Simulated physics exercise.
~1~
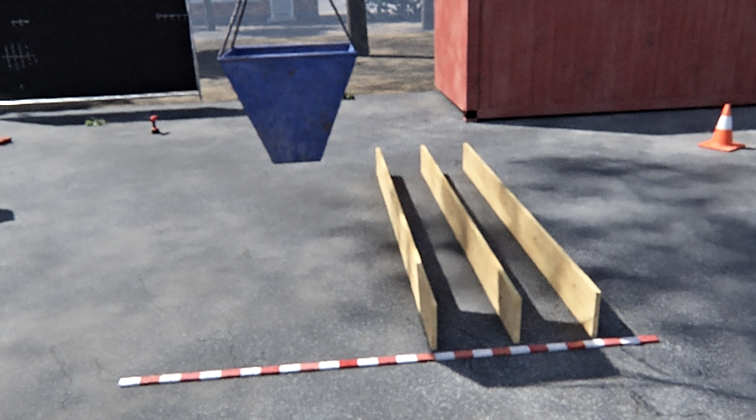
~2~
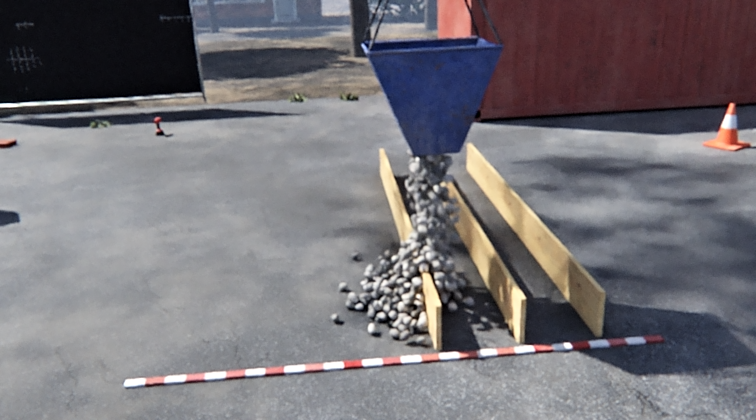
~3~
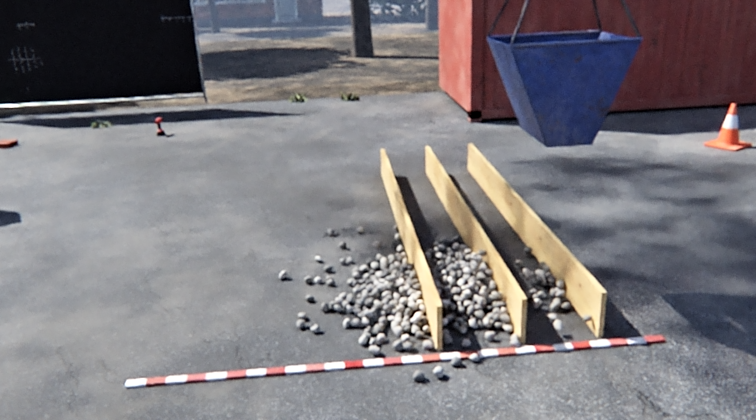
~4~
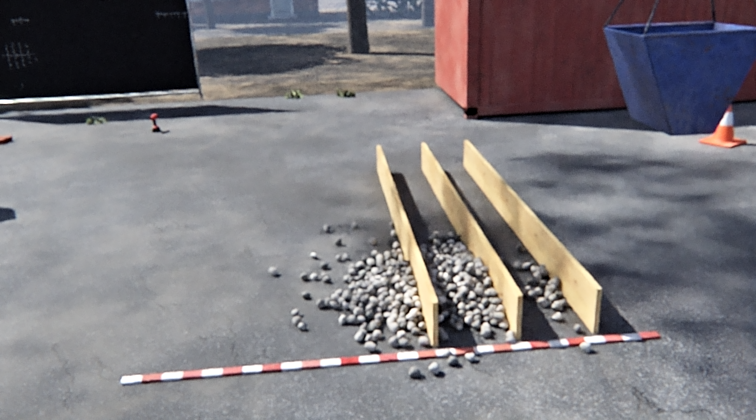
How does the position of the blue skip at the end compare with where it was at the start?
At the start the skip hangs to the left of the wooden boards, and by the end it hangs well to their right, near the orange and white cone.
